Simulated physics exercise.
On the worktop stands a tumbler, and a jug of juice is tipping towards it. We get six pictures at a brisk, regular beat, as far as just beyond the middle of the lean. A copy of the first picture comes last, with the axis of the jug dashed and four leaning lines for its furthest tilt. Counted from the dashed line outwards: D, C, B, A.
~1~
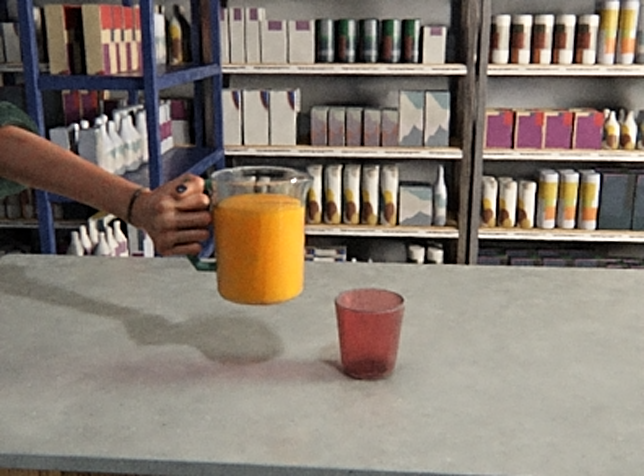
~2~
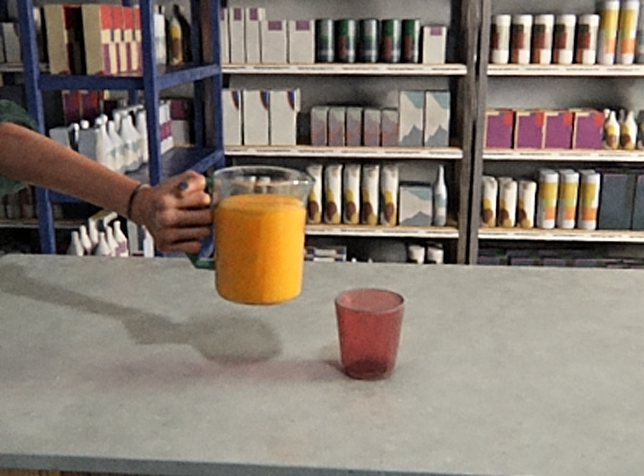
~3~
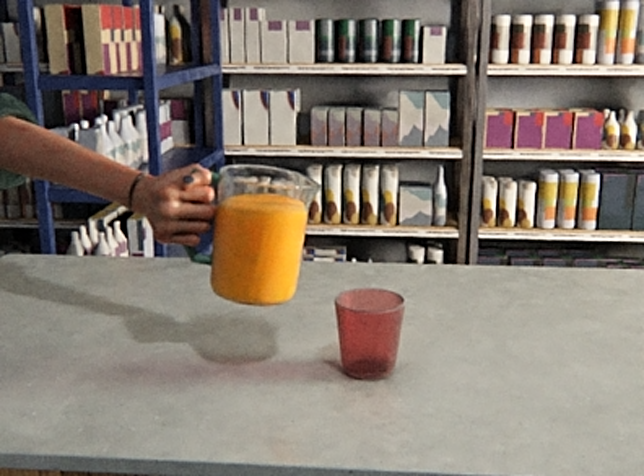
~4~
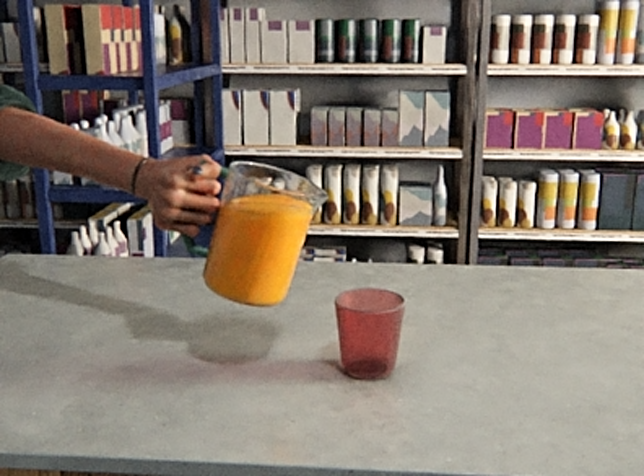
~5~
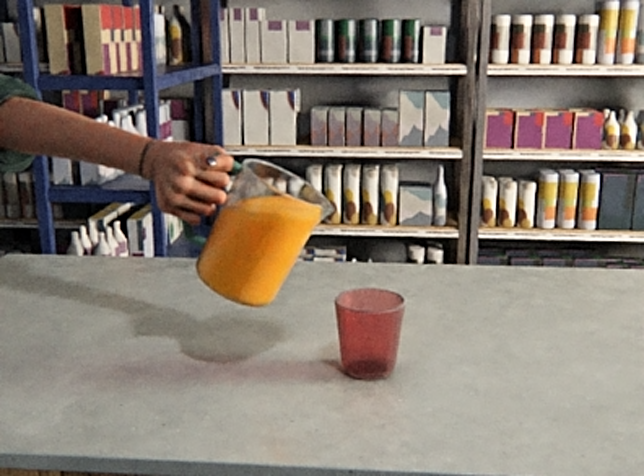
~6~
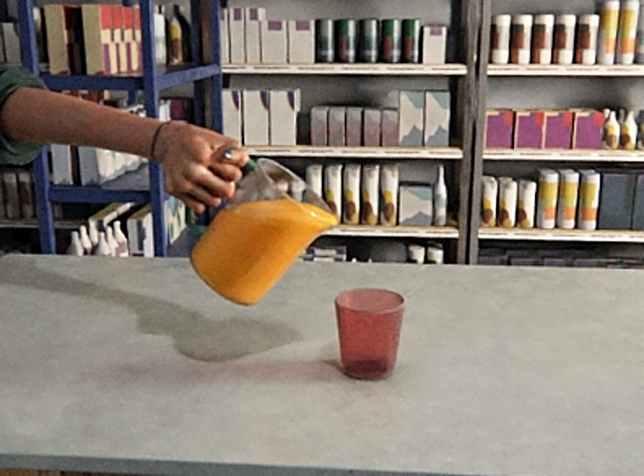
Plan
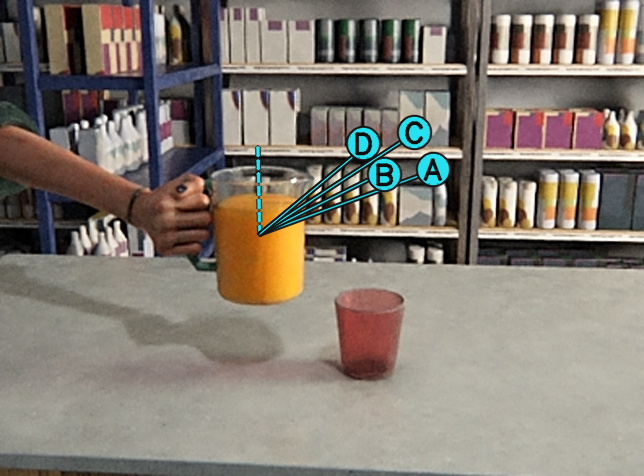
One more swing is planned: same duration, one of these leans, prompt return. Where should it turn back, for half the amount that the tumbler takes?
Go for C.
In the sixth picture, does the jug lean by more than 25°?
Yes, it does.
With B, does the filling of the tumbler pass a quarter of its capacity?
Yes.
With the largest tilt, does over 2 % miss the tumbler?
Yes, it does.
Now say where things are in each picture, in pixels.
Upright, lip at (312, 178); rim of the tumbler round (370, 299); nothing has left yet.
Tipped about 2°, lip at (314, 180); nothing has left yet.
Tipped about 8°, lip at (320, 186); nothing has left yet.
Tipped about 16°, lip at (326, 196); nothing has left yet.
Tipped about 27°, lip at (333, 210); nothing has left yet.
Tipped about 39°, lip at (336, 224); nothing has left yet.
On the marked copy, A at (418, 176); B at (367, 180); C at (400, 142); D at (352, 157).
Choosing A, the tumbler ends with about 70 % of what it can hold; 11 % of the juice is spilt.
Choosing B, the tumbler ends with about 69 % of what it can hold.
Choosing C, the tumbler ends with about 50 % of what it can hold.
Choosing D, the tumbler ends with about 33 % of what it can hold.
